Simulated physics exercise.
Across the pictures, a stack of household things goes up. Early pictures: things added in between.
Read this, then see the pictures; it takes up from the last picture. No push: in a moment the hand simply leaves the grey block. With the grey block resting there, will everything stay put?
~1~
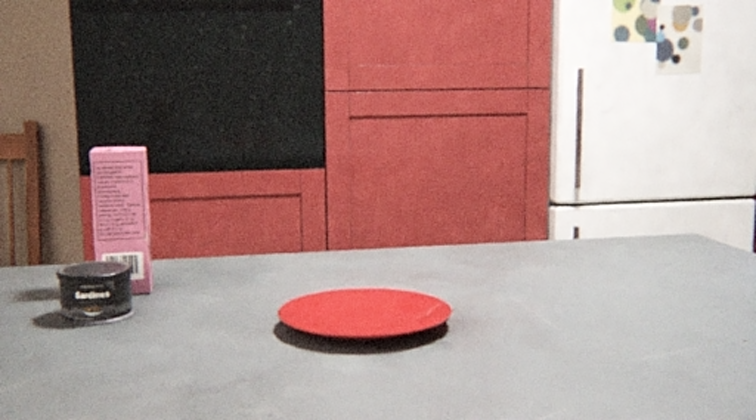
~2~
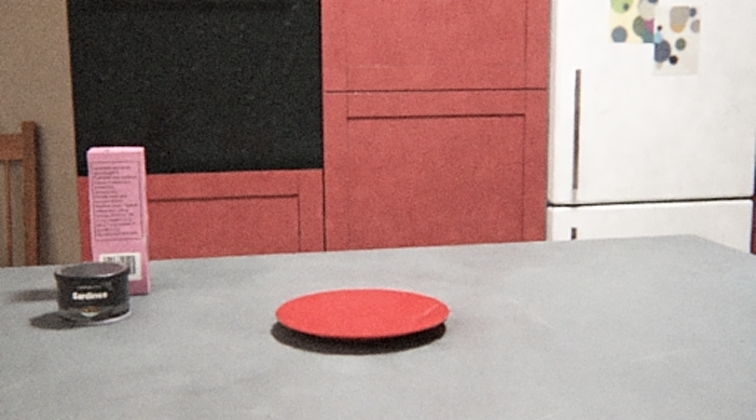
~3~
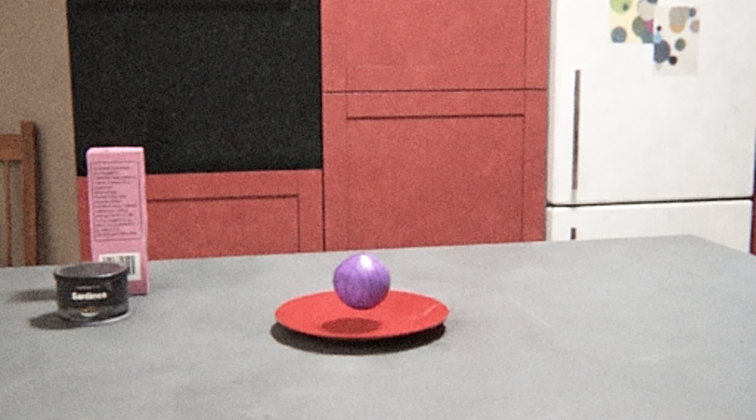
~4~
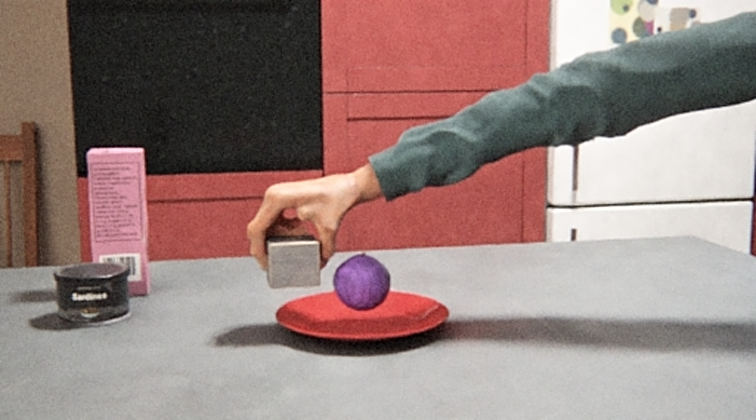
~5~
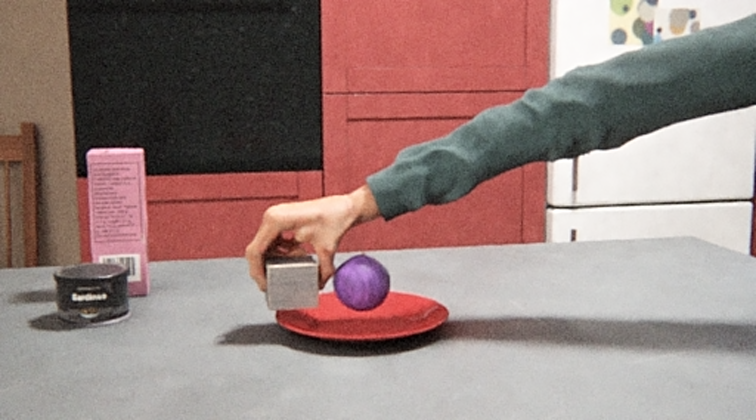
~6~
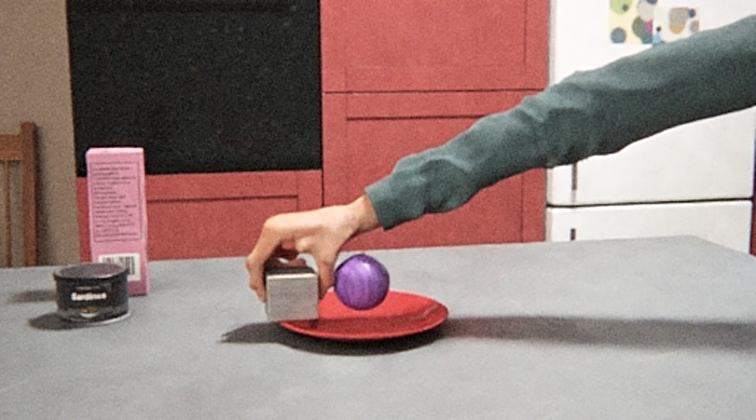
Secure.
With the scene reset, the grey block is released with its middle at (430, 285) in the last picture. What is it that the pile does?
Next, the heap stays put.
Then, 0.20 s on from there, no change.
Then, 0.50 s on from there, grey block resting near (291, 294).
In the end, all 5 unmoved. At the end, from the last picture's camera, grey block near (291, 294). The pile holds.
